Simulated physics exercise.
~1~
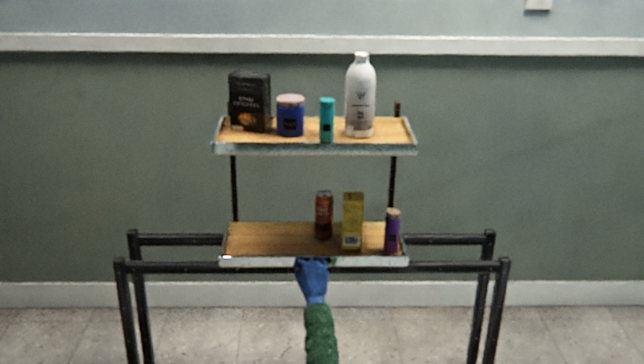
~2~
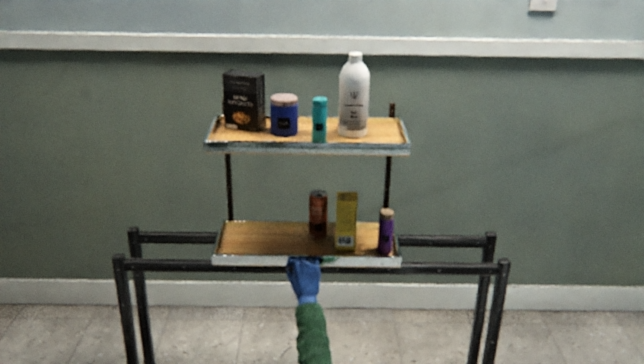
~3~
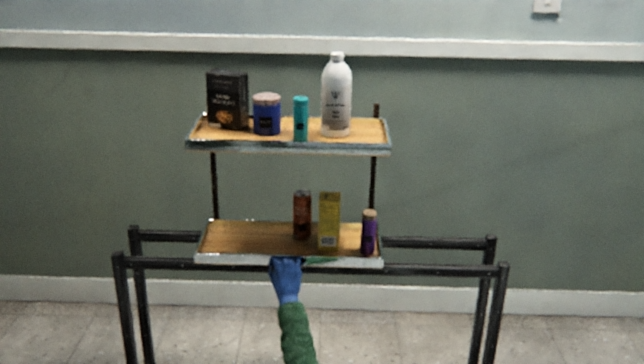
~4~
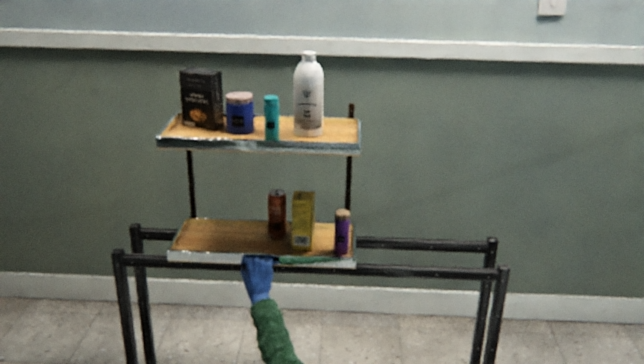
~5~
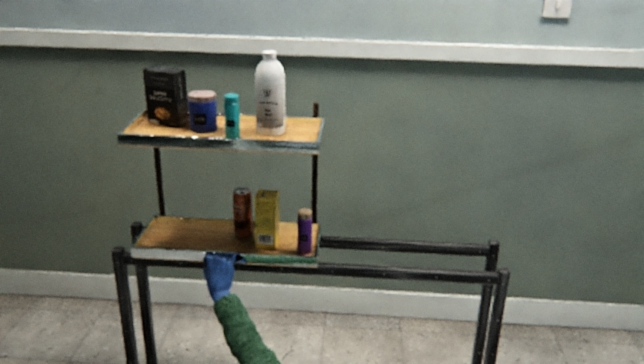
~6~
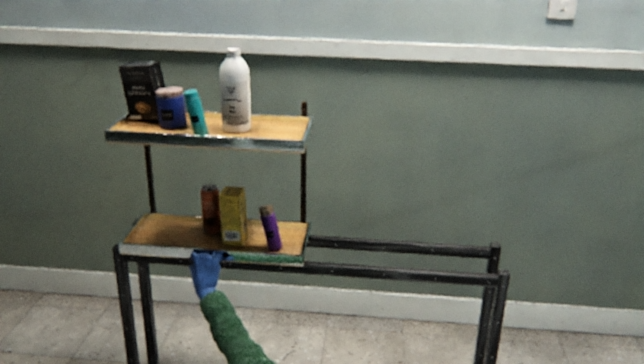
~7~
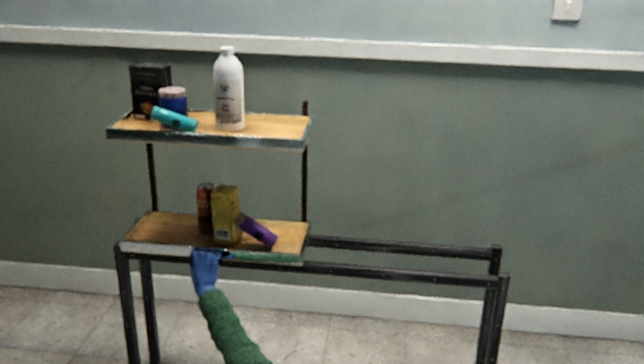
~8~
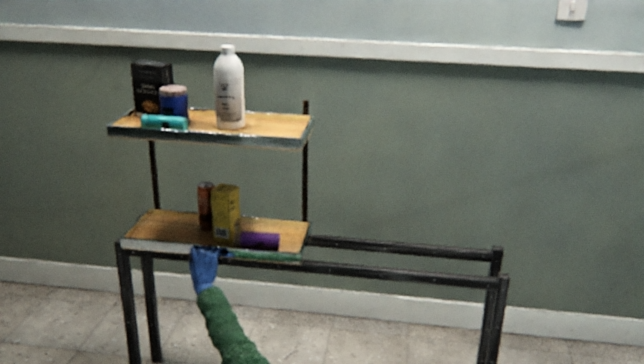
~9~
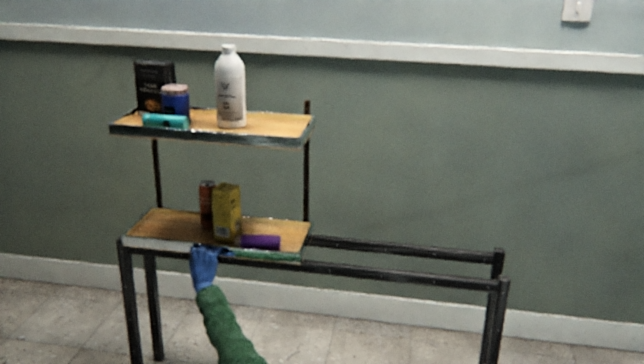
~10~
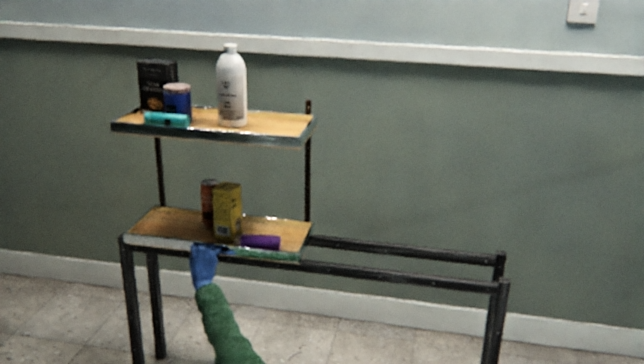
A blue-gloved hand with a green sleeve grips the lower of two wooden trays on a black metal frame, seen from the front against a grey-green wall. The upper tray holds a black packet, a blue jar, a turquoise shaker and a white bottle; below stand an orange can, a yellow carton and a purple shaker. The trays slide left together, gathering speed, until they stop at the frame's left end. Both shakers tip leftward and topple onto their sides. They remain lying on their trays, while the other items stay upright as everything settles.
